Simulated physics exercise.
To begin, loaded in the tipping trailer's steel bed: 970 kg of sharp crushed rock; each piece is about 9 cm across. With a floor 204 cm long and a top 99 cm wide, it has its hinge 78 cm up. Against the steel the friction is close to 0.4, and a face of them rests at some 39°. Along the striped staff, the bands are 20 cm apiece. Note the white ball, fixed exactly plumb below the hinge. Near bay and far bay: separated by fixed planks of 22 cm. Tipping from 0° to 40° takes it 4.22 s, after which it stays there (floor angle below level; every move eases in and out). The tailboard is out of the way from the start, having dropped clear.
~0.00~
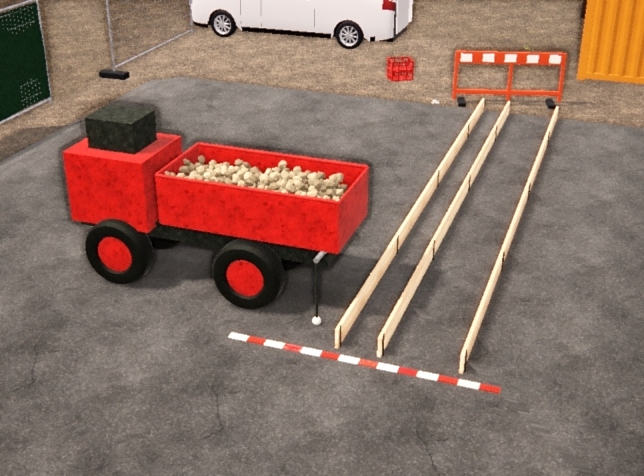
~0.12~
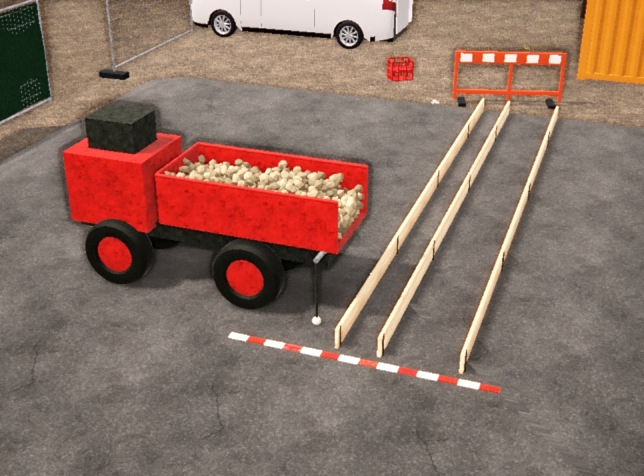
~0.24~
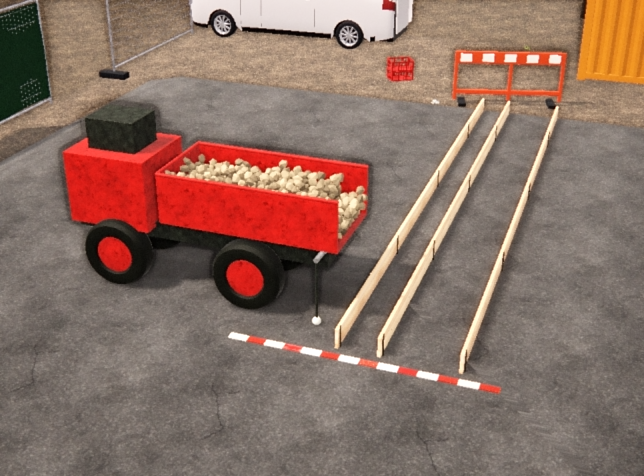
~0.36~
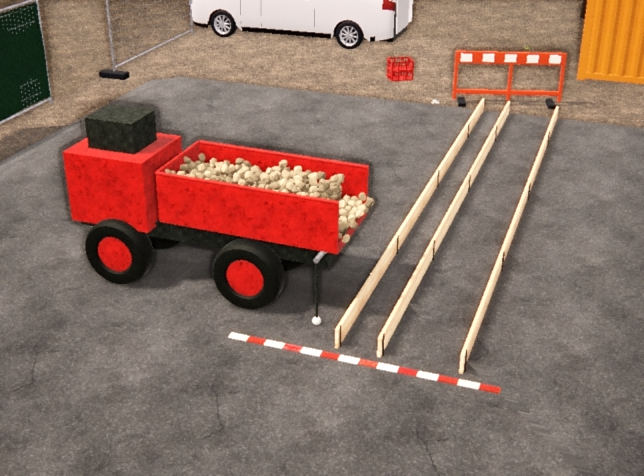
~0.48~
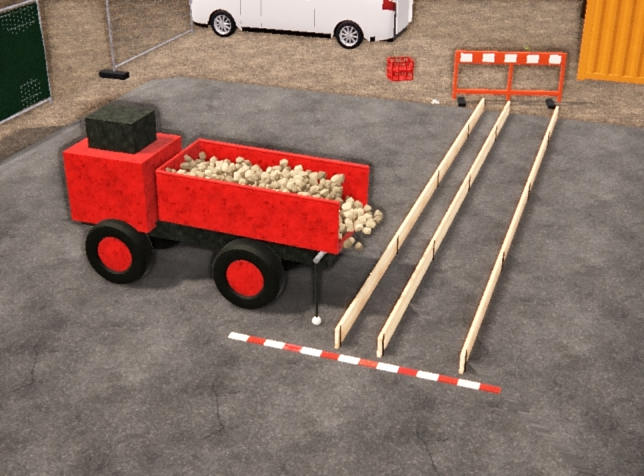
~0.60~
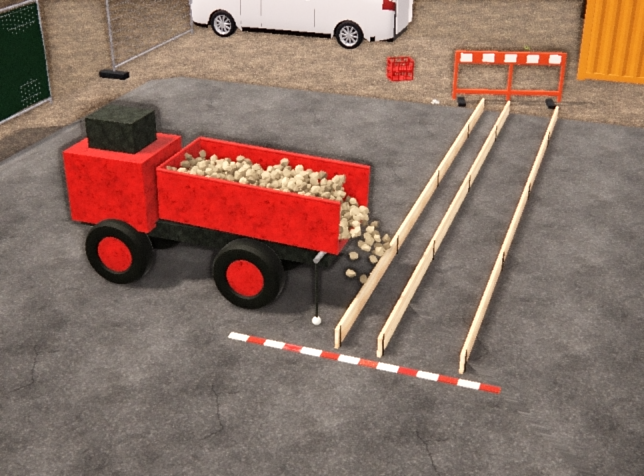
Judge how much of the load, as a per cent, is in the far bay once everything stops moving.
About 45 percent ends up in the far bay.
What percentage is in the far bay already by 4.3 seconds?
By that moment, roughly 35 per cent of the load.
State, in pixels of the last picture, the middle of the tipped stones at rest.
The stones end up centred near (396, 301).
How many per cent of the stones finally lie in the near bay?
Around 40 percent of the load.
After 3.2 s the floor is at 34°; 67 % in the bed, 3 % short of the bays, 29 % in the near bay, 1 % in the far bay; the foremost stones are at (418, 303).
After 4.3 s the floor is at 40°; 2 % in the bed, 12 % short of the bays, 52 % in the near bay, 34 % in the far bay; the foremost stones are at (475, 316).
After 4.7 s the floor is at 40°; 0 % in the bed, 13 % short of the bays, 45 % in the near bay, 42 % in the far bay; the foremost stones are at (468, 332).
After 7.6 s the floor is at 40°; 0 % in the bed, 15 % short of the bays, 42 % in the near bay, 43 % in the far bay; the foremost stones are at (472, 323).
